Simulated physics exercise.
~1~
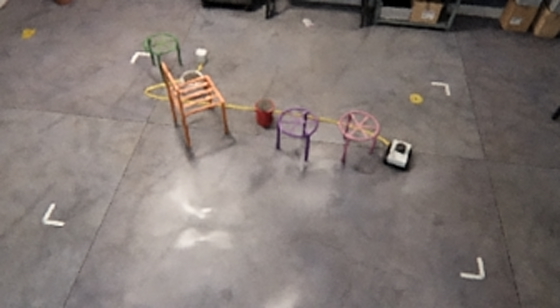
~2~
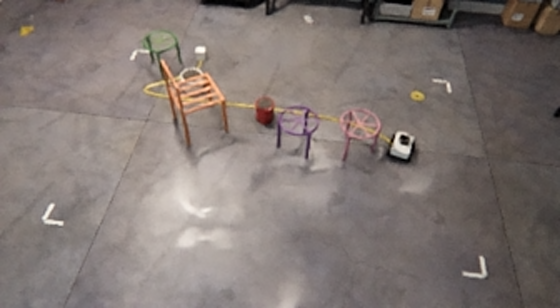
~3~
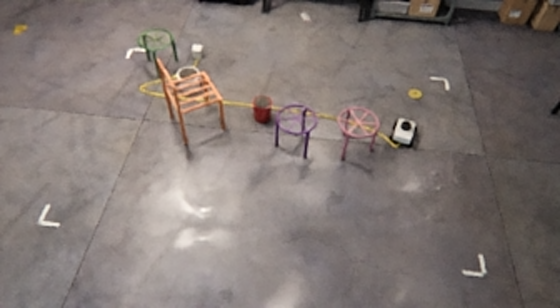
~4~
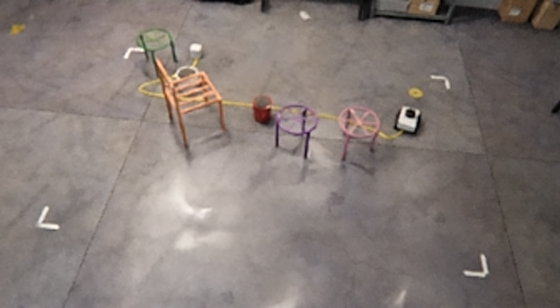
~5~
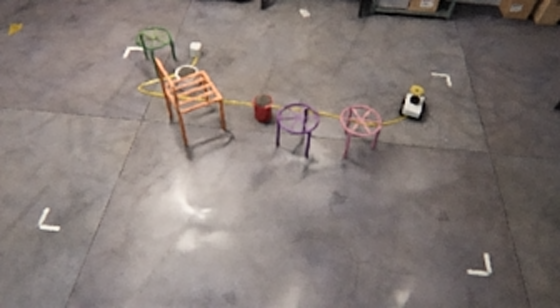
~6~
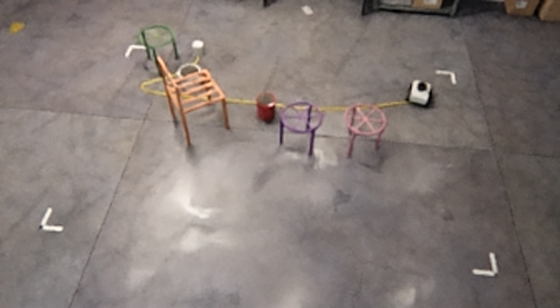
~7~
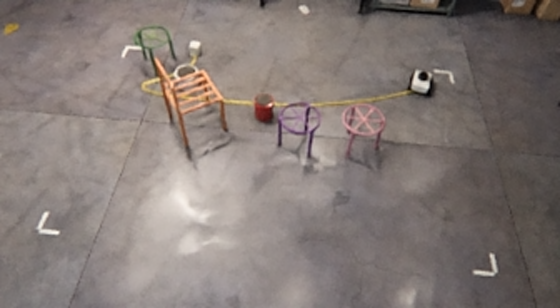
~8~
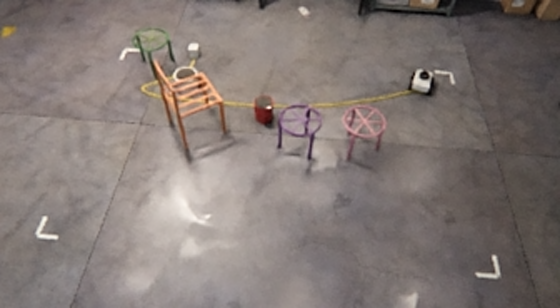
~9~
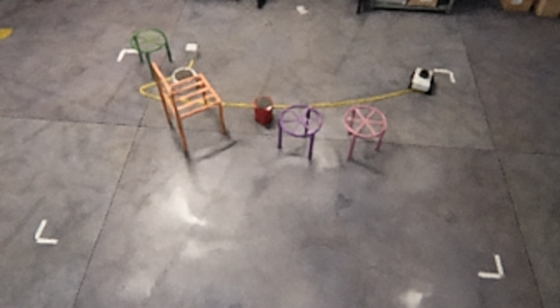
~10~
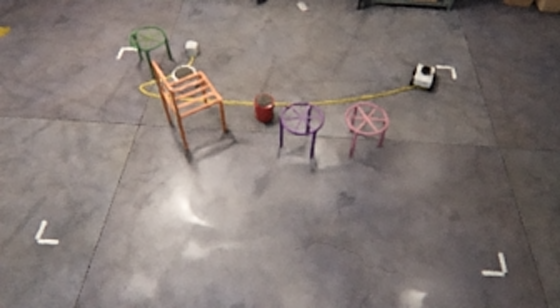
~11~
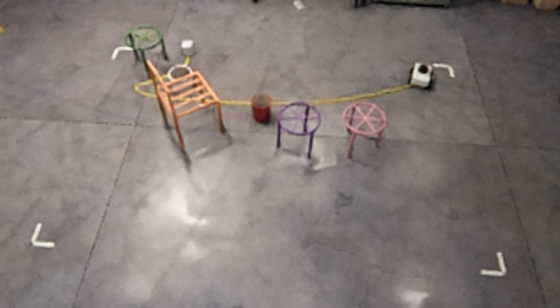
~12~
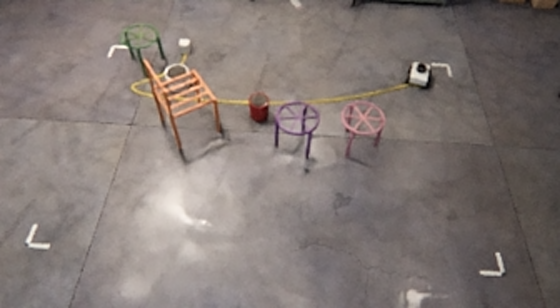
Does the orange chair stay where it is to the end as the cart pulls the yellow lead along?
Yes, the orange chair stays put. It is still standing in its place when the cart has come to rest by the far corner mark.
